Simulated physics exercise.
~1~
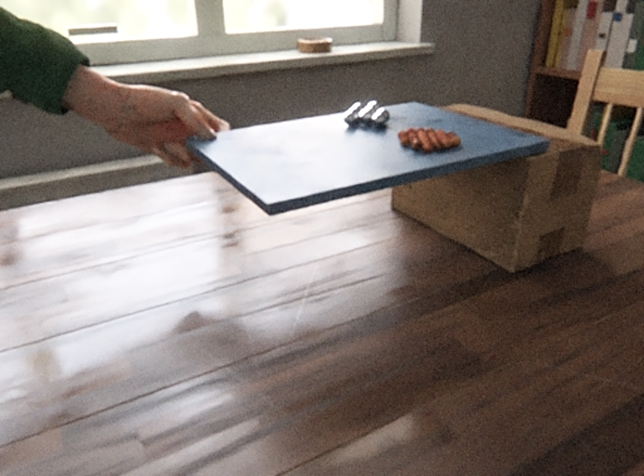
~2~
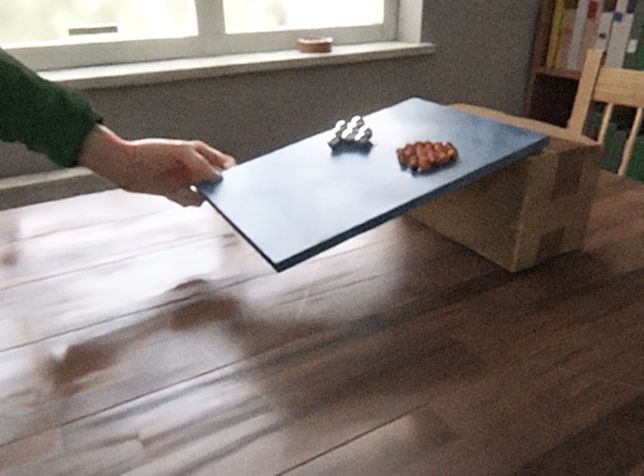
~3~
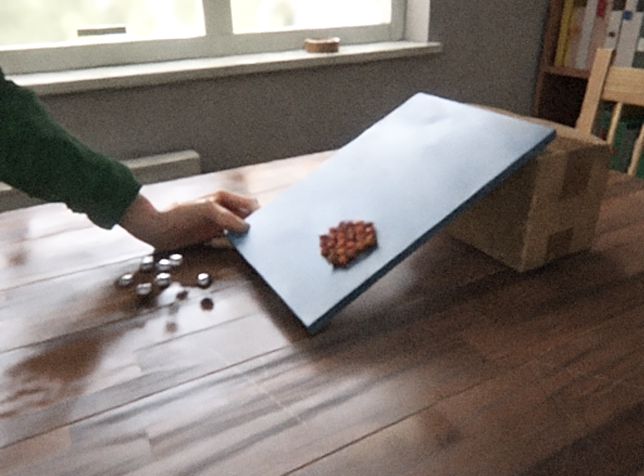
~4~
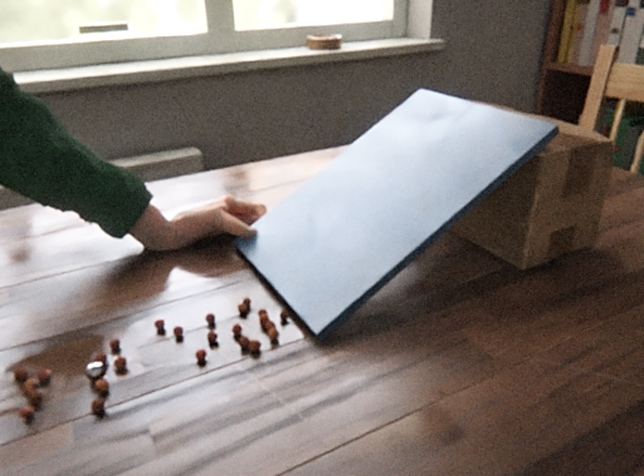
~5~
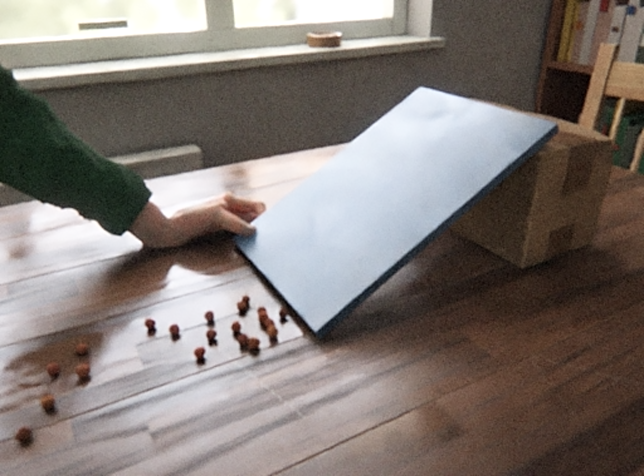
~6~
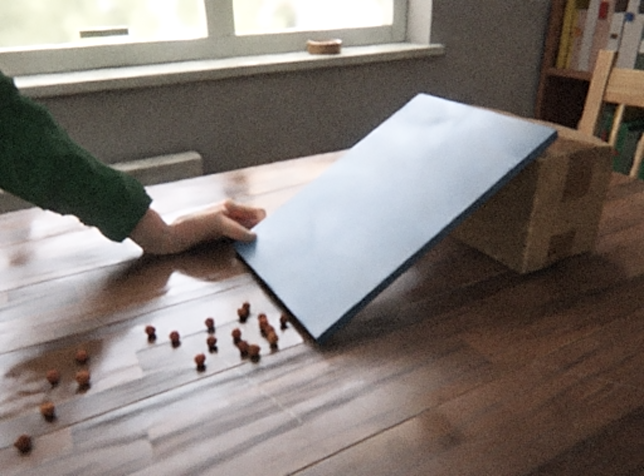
A glossy dark wooden table stands before a bright window, seen from slightly above by a gently swaying camera, with a chair and bookshelf at the right. A hand in a green sleeve holds the left end of a blue board whose right end rests on a cardboard box, with small silvery pieces farther back and reddish-brown ones nearer. The hand lowers its end, and the silvery pieces leave the board first, scattering at the left. As the board's edge reaches the table, the brown pieces tumble off too. The silvery ones roll out of view, having gone farther, while most brown ones lie near the board.
